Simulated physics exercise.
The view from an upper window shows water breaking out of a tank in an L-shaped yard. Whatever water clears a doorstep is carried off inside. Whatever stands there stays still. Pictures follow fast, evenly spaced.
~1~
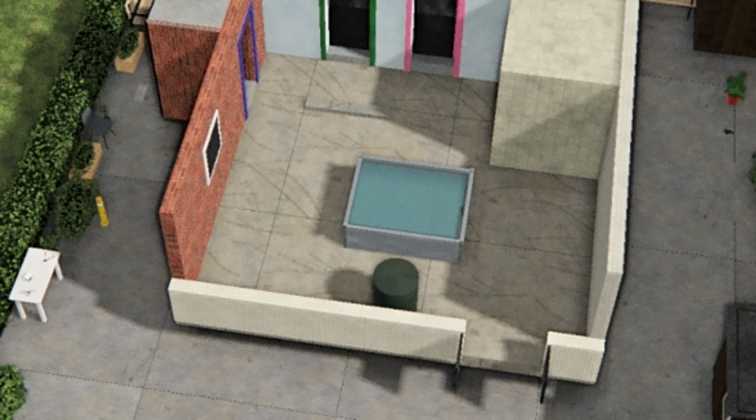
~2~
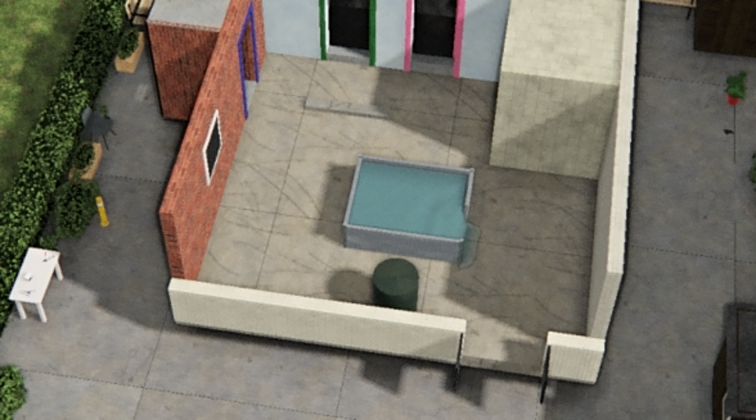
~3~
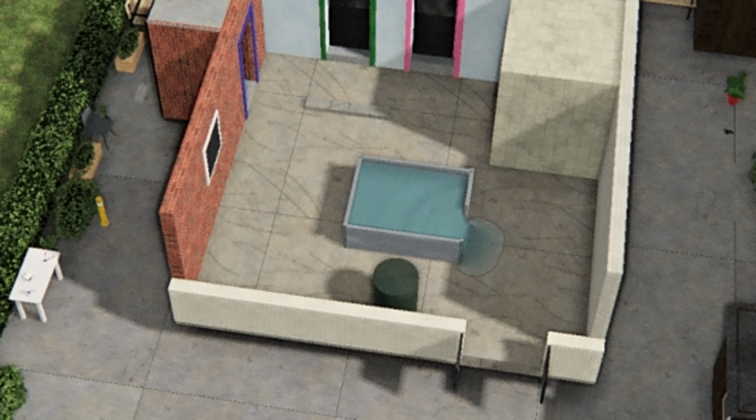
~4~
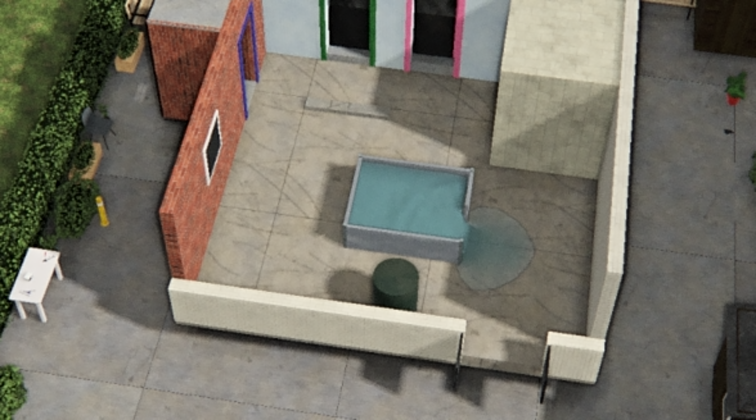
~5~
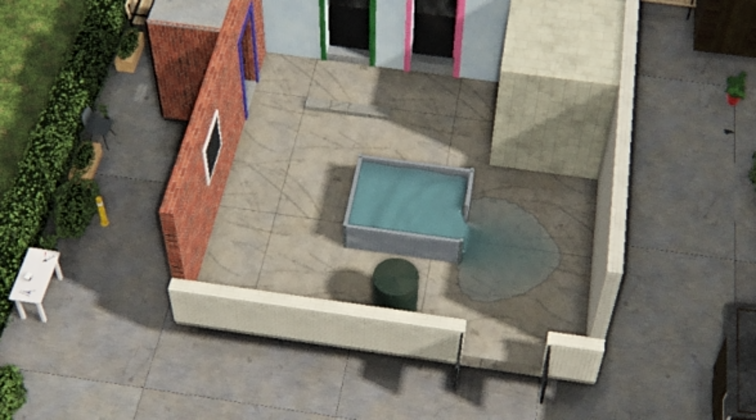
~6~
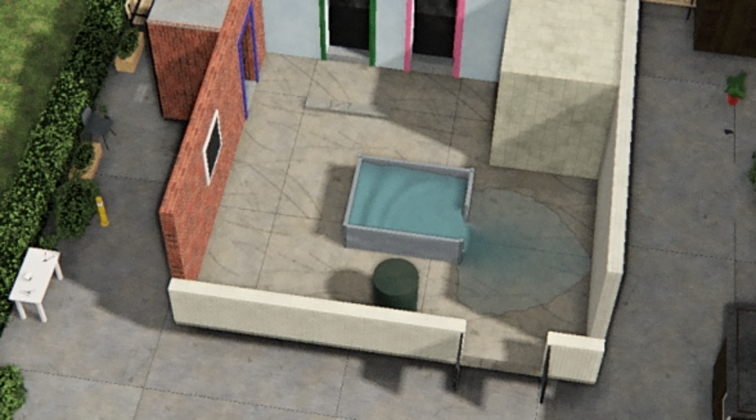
The clip opens on a walled yard seen from above, with still blue-green water in an open grey tank near a dark green barrel. Water breaks out at the tank's right side, spreading across the paving in a widening, rounded sheet that reaches close to the right wall, while ripples curve across the tank.
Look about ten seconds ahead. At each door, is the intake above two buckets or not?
Pink door: Not above, blue door: Not above, green door: Not above.
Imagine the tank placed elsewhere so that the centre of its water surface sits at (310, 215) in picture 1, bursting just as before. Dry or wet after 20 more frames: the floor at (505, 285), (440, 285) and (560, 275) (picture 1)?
So, in the order given, I'd say soaked through, soaked through, soaked through.
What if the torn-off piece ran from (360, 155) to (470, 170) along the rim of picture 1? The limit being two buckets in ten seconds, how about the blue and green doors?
Note - blue door: Above threshold; green door: Below threshold.
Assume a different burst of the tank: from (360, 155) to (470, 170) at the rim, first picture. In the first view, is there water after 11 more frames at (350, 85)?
Answer: Under water.
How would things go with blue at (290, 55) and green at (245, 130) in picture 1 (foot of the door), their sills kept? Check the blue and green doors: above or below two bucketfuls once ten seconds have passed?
I'd put the blue door as under and the green door as under.
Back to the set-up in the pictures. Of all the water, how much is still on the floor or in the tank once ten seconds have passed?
About 78 per cent.
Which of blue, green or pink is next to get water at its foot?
The door marked blue.
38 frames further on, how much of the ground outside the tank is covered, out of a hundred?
Near 45 in a hundred.
A moment on, water covers 20 % of the floor; the pink door not reached, the blue door not reached, the green door not reached.
Next, water covers 20 % of the floor; the pink door not reached, the blue door not reached, the green door not reached.
Then, water covers 30 % of the floor; the pink door not reached, the blue door not reached, the green door not reached.
Later, water covers 45 % of the floor; the pink door not reached, the blue door not reached, the green door not reached.
In the end, water covers 70 % of the floor; the pink door wet at the sill, nothing in, the blue door wet at the sill, nothing in, the green door not reached.
